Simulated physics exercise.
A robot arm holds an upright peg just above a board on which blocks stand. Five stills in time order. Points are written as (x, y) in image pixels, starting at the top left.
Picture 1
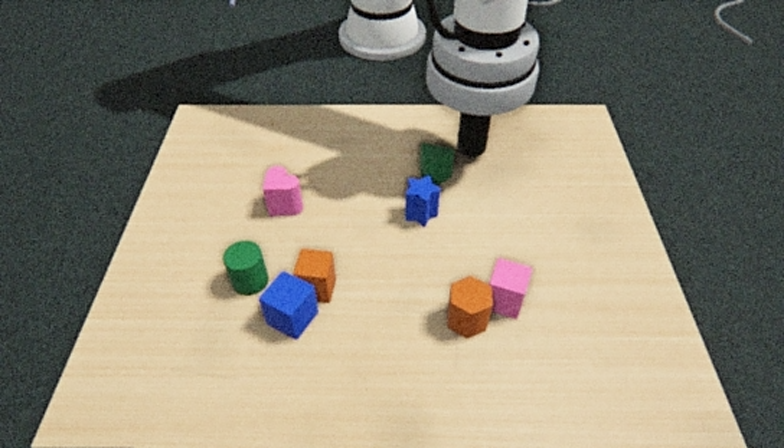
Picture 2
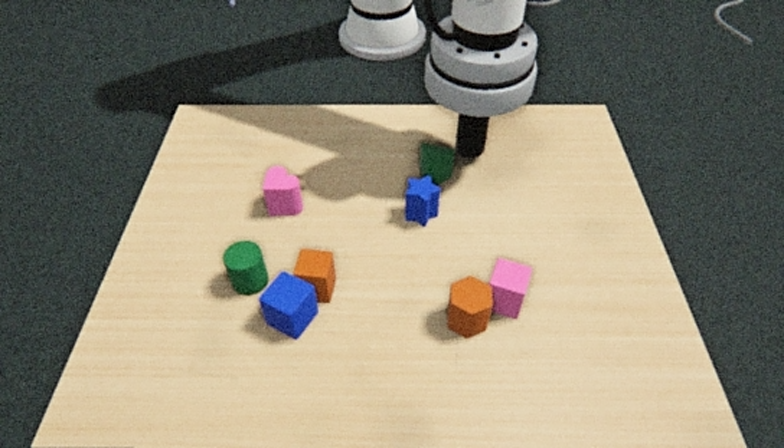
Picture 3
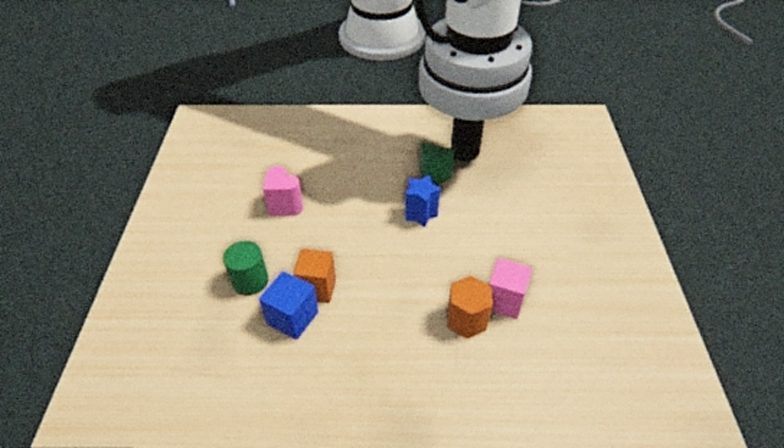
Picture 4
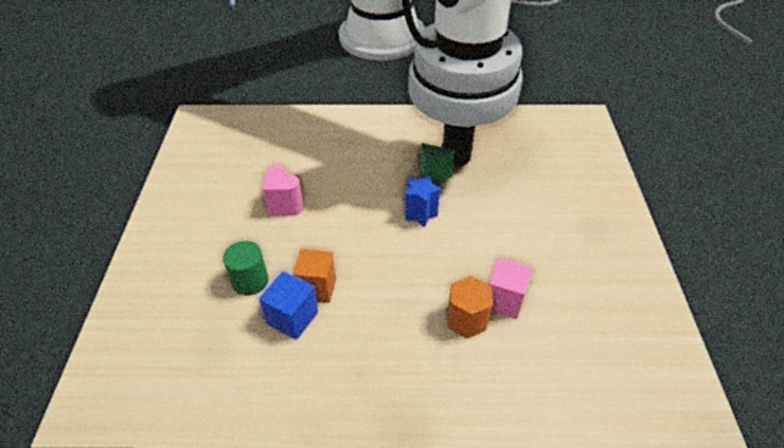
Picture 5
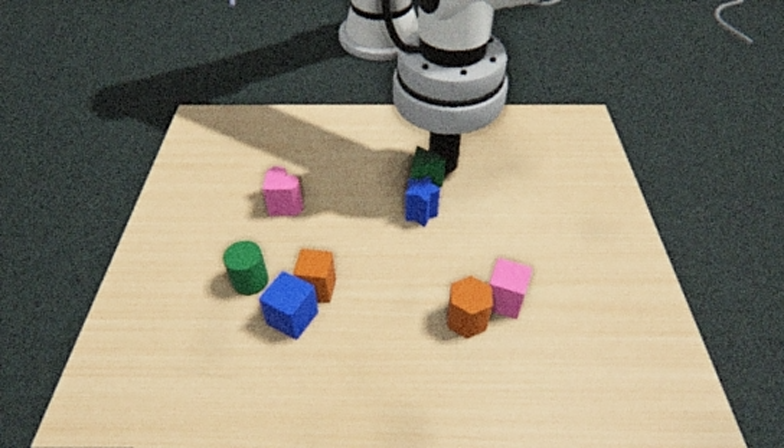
On a wooden board, a robot arm's peg moves left and nudges the green block slightly.
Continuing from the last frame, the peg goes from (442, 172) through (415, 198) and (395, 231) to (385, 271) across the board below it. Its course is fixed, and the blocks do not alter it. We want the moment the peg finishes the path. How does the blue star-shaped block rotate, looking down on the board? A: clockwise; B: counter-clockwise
The one that fits is B, counter-clockwise.
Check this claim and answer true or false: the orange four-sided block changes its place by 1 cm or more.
False - the claim does not hold.
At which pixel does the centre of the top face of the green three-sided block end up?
My prediction: (369, 191).
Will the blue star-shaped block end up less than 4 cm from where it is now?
Going by the path, no.
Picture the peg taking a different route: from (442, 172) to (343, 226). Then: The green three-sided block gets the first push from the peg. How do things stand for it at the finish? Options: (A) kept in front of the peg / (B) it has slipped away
A.
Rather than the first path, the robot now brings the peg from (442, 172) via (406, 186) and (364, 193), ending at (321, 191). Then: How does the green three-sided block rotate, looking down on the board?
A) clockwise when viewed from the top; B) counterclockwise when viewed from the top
I choose B.
What follows on the original path. One third of the way, peg at (415, 191); blue star-shaped block at (419, 195), turned 30° anticlockwise; green three-sided block at (390, 179), turned 30° clockwise.
Two thirds of the way, peg at (395, 224); blue star-shaped block at (420, 219), turned 115° anticlockwise; green three-sided block at (369, 191), turned 65° clockwise.
At the end, peg at (385, 264); orange four-sided block unmoved; blue star-shaped block at (422, 225), turned 150° anticlockwise; green three-sided block at (369, 191), turned 65° clockwise.
